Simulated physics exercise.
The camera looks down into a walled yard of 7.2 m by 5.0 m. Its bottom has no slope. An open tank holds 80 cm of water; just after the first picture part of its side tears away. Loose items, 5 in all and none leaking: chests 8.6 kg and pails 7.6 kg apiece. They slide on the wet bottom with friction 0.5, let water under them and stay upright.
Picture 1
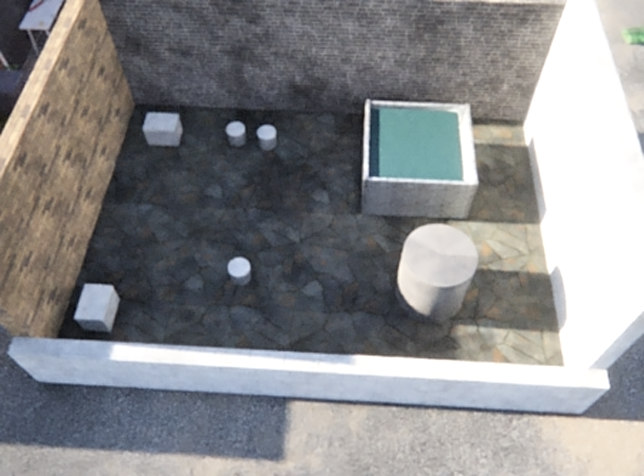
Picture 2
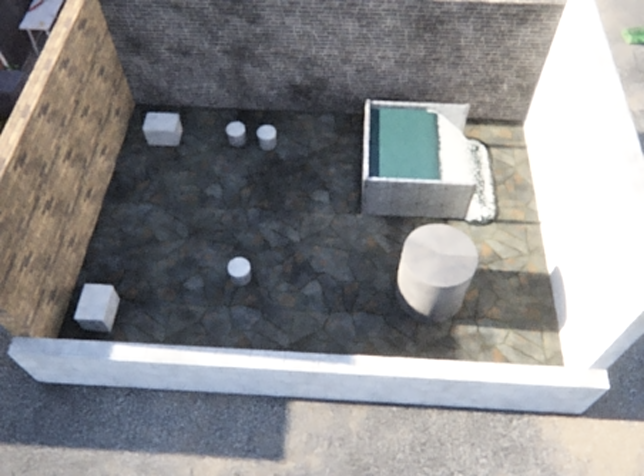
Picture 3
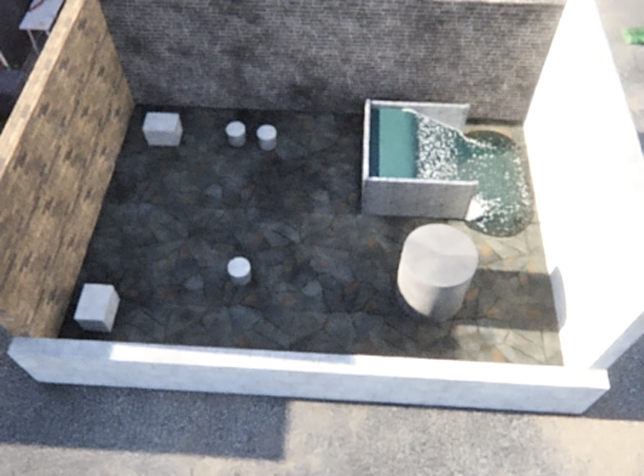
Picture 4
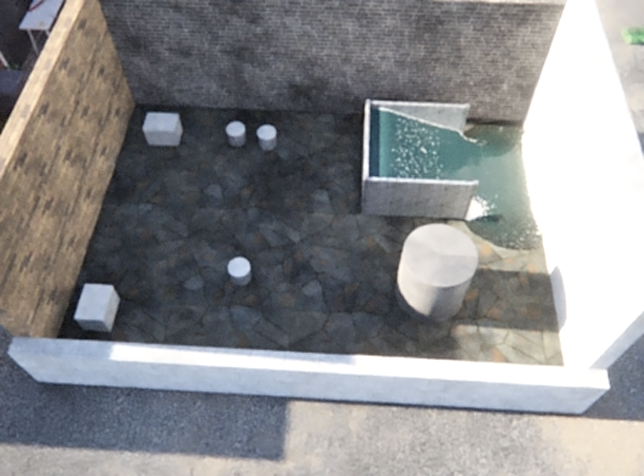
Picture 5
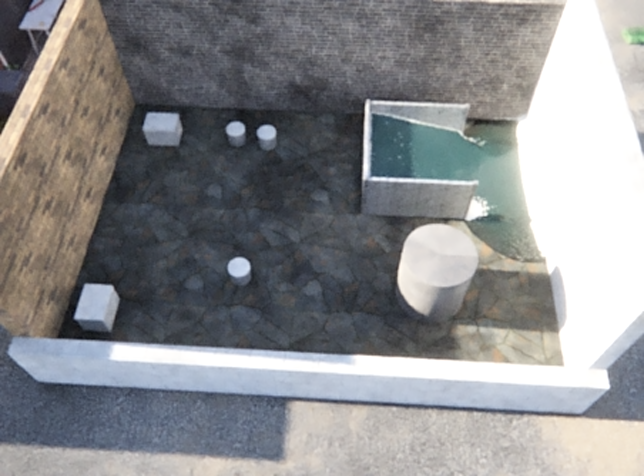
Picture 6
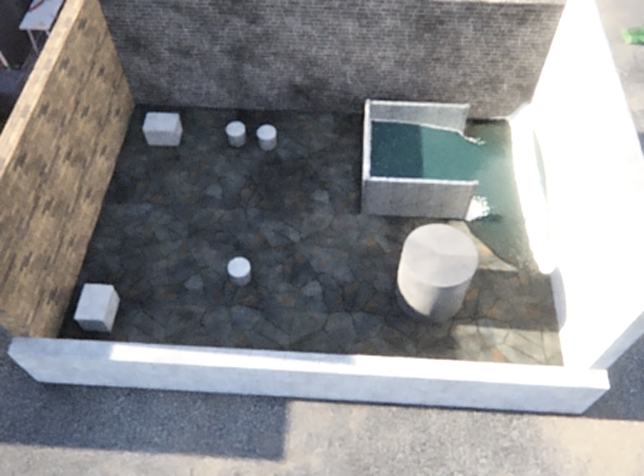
At the start, a white-walled tank of green water stands in a paved, walled yard with pale blocks and cylinders around it. Its right side opens and foaming water pours out, spreading to the right wall and then toward the viewer along it, while the loose objects stay still.
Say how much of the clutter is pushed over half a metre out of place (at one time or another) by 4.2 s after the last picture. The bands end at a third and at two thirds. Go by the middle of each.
That comes to between one and two thirds.
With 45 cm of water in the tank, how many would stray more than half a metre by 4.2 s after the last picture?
In that case 0 of them.
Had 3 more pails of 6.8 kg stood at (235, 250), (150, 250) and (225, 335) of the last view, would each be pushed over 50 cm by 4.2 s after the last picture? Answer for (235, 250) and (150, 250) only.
In that order: Under, under.
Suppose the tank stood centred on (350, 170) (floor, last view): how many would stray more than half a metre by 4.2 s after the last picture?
In that case 0 of them.
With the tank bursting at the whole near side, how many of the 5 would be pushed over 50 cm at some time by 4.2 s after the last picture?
In that case 3 of them.
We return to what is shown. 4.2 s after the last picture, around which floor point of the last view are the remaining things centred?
Near (184, 222).
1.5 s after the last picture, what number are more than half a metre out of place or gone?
0 of them.
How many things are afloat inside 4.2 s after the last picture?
At that moment 0.
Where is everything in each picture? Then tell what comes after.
In the first frame, a chest at (161, 121) rests on the ground; a chest at (94, 302) rests on the ground; water covers 2.4 m2; 0 of 5 have shifted.
In the second frame, a chest at (161, 121) rests on the ground; a chest at (94, 302), on the bottom; water covers 3.4 m2; 0 of 5 have shifted.
In the third frame, a chest at (161, 121) rests on the ground; a chest at (94, 302) rests on the ground; water covers 4.8 m2; 0 of 5 have shifted.
In the fourth frame, a chest at (161, 121), on the bottom; a chest at (94, 302), on the bottom; 5.6 m2 under water; 0 of 5 have shifted.
In the fifth frame, a chest at (161, 121), on the bottom; a chest at (94, 302) rests on the ground; water covers 5.9 m2; 0 of 5 have shifted.
In the sixth frame, a chest at (161, 121), on the bottom; a chest at (94, 302), on the bottom; 6.1 m2 under water; 0 of 5 have shifted.
Then, 0.4 s after the last picture 0 of 5 are over 50 cm from their spots; 0 afloat.
Then, 1.5 s after the last picture 0 of 5 are over 50 cm from their spots; 0 afloat.
Then, 2.8 s after the last picture 1 of 5 are over 50 cm from their spots; 0 afloat.
Then, 4.2 s after the last picture 3 of 5 are over 50 cm from their spots, and 3 have been at some point; 0 afloat.
